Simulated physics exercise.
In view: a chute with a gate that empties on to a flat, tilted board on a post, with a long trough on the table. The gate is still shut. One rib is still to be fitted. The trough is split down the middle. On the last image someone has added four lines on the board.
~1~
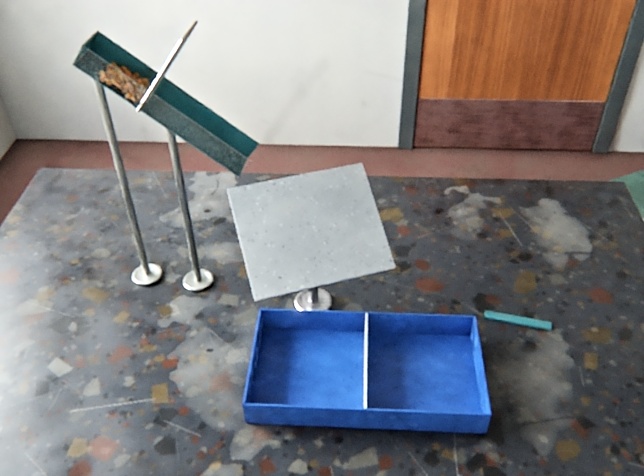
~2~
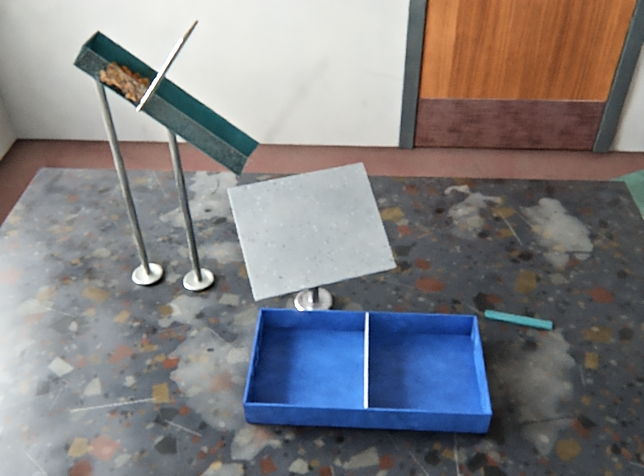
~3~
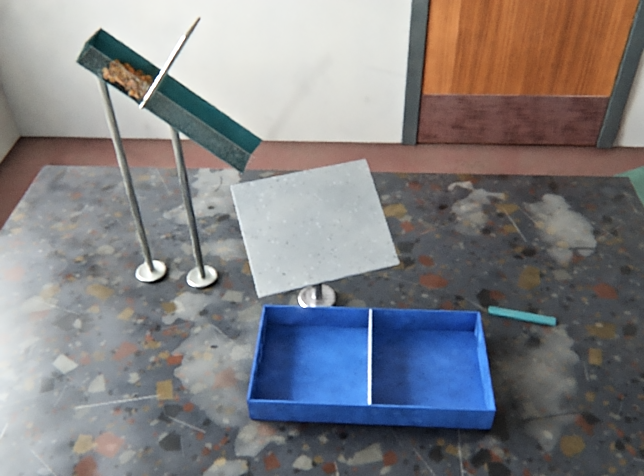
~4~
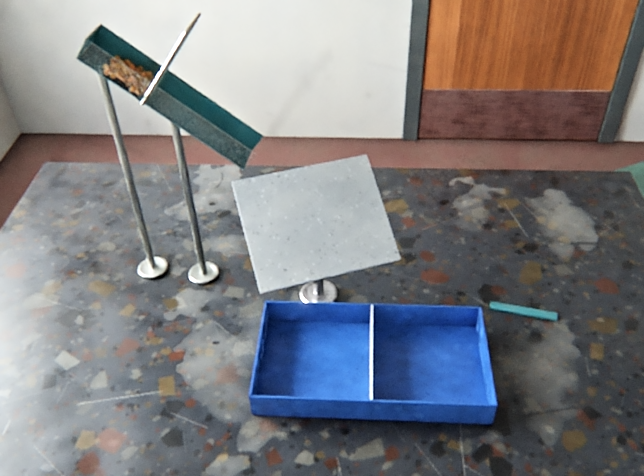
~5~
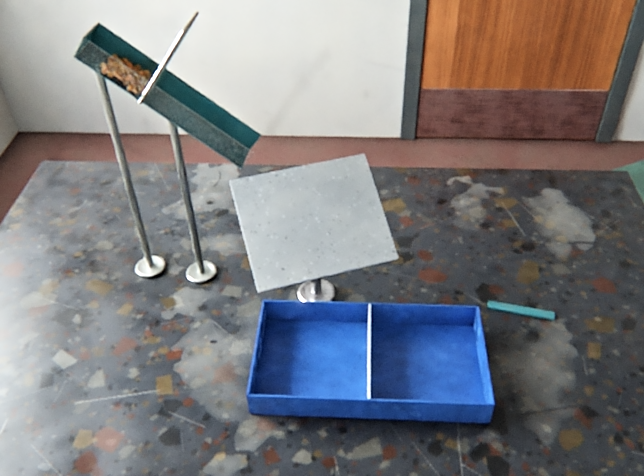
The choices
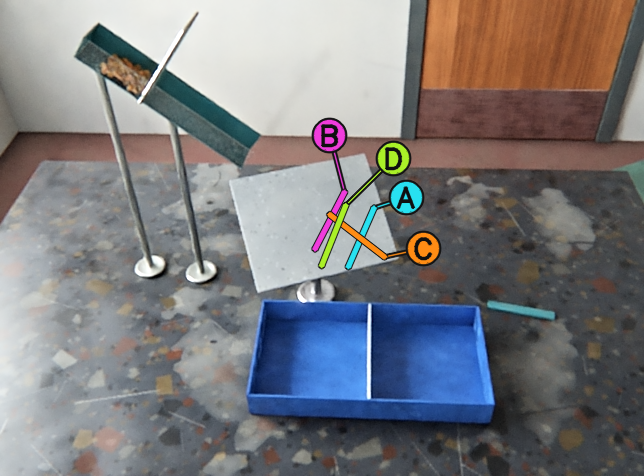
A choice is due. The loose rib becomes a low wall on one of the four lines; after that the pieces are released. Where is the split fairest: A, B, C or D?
Take C.
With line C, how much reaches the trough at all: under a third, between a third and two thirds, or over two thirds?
Line C gives over two thirds.
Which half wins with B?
More lands on the left.
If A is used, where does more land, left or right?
More lands on the left.
On the marked copy, line A from (374, 207) to (348, 266); line B from (344, 192) to (315, 248); line C from (329, 214) to (384, 256); line D from (345, 205) to (321, 265).
If A is chosen, of what is caught, almost all in the left half, just a few in the right.
If B is chosen, of what is caught, almost all in the left half, just a few in the right.
If C is chosen, of what is caught, roughly a third in the left half, roughly two thirds in the right.
If D is chosen, of what is caught, almost all in the left half, just a few in the right.
